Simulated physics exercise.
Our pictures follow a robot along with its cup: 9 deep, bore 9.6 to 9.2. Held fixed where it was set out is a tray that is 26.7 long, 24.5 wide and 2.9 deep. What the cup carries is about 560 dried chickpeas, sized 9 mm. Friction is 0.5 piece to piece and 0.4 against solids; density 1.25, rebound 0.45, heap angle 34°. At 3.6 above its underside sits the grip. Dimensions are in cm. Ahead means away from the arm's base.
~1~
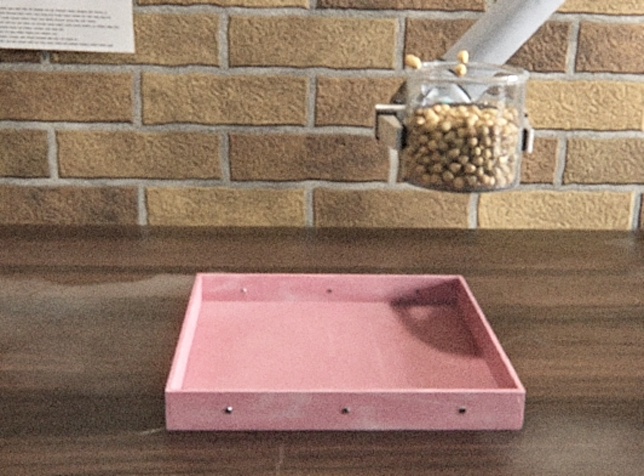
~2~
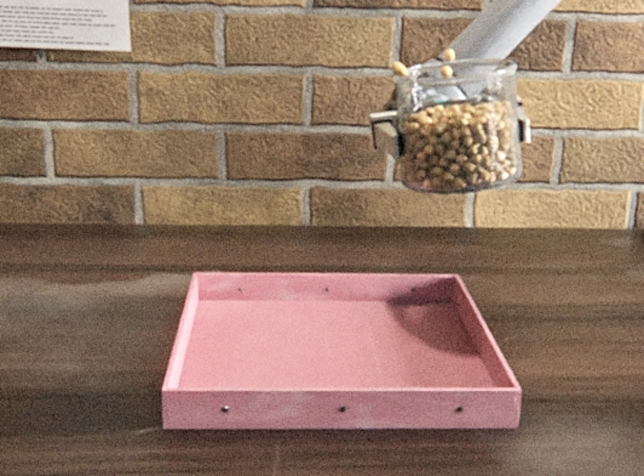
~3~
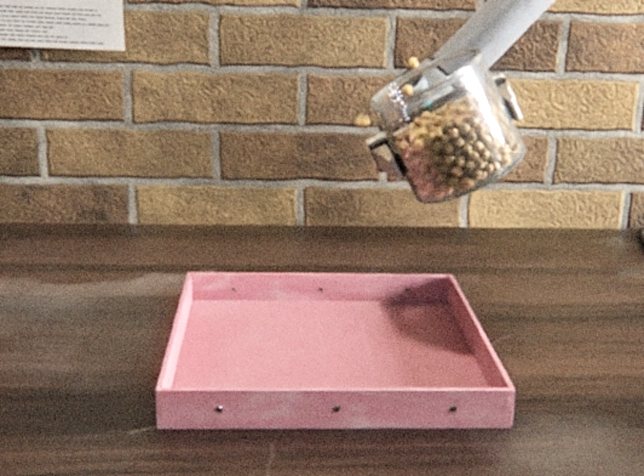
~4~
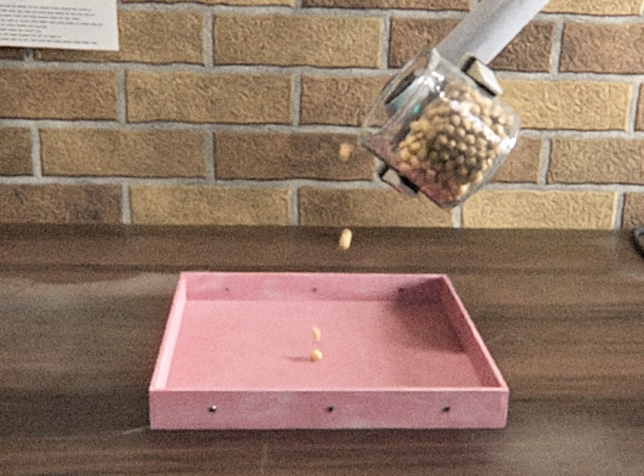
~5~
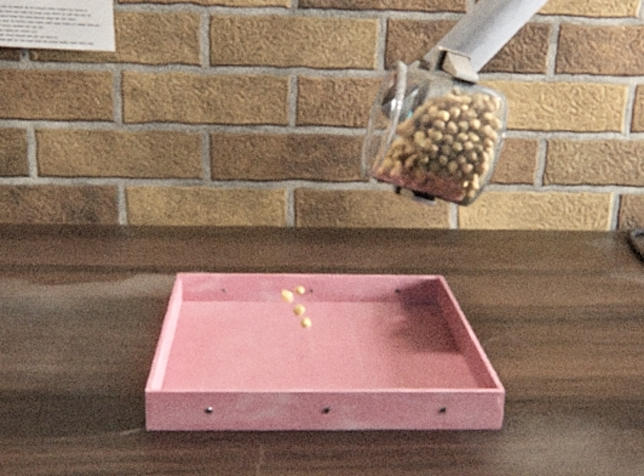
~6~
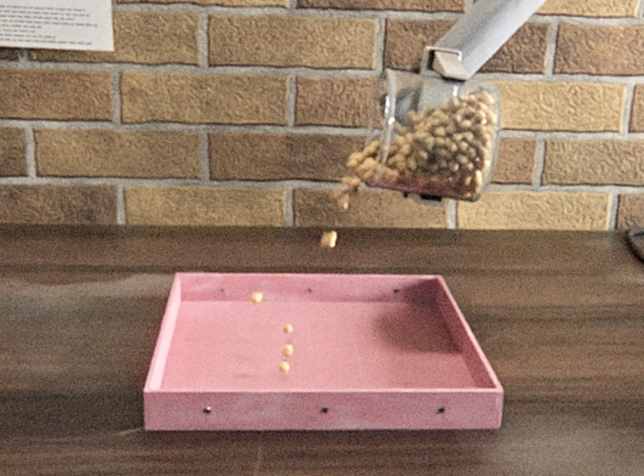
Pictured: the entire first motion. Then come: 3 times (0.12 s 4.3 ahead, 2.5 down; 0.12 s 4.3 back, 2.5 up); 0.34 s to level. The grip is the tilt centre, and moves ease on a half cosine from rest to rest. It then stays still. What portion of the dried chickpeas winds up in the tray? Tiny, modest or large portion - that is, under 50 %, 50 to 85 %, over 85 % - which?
A modest portion.
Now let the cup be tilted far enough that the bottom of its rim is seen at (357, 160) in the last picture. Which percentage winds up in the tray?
About 25 %.
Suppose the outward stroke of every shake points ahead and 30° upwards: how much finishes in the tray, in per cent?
You'd expect near 90 percent of it there.
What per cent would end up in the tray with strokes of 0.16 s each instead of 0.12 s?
I'd expect some 55 per cent.
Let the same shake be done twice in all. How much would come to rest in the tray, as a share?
Approx. 55 per cent.
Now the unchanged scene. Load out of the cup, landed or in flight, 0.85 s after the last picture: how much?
My estimate is roughly 65 % gone.
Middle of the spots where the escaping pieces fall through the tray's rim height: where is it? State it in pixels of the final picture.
Centre: About (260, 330).
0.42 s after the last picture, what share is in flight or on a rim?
My guess is some 6 in a hundred.
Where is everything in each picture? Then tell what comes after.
The cup middle at (462, 127), level; upper third of the load around (463, 123), from x 410 to 515, top at y 55; 563 in the cup, in the first frame.
The cup middle at (458, 126), tilted 8° forward; upper third of the load around (462, 122), from x 395 to 510, top at y 55, in the second frame.
The cup middle at (448, 127), tilted 29° forward; upper third of the load around (468, 121), from x 360 to 515, top at y 65; 561 in the cup, 2 in flight or on a rim, in the third frame.
The cup middle at (438, 130), tilted 54° forward; upper third of the load around (462, 115), from x 315 to 505, top at y 85; 559 in the cup, 2 in the tray, 2 in flight or on a rim, in the fourth frame.
The cup middle at (433, 135), tilted 75° forward; upper third of the load around (456, 118), from x 285 to 495, top at y 95; 559 in the cup, 4 in the tray, in the fifth frame.
The cup middle at (431, 136), tilted 83° forward; upper third of the load around (456, 124), from x 255 to 490, top at y 95; 552 in the cup, 4 in the tray, 7 in flight or on a rim, in the sixth frame.
Then, 0.42 s on, tilted 83° forward, highest piece 20 above the table; 351 in the cup, 180 in the tray, 32 in flight or on a rim.
Then, 0.85 s on, tilted 57° forward, highest piece 21 above the table; 339 in the tray, 210 in the cup, 2 on the table or floor, 12 in flight or on a rim.
Then, 1.26 s on, level, highest piece 22 above the table; 351 in the tray, 210 in the cup, 2 on the table or floor.
Then, 2.31 s on, level, highest piece 22 above the table; 351 in the tray, 210 in the cup, 2 on the table or floor.
In the end, 351 in the tray, 210 in the cup, 2 on the table or floor. That is 62 % in the tray.
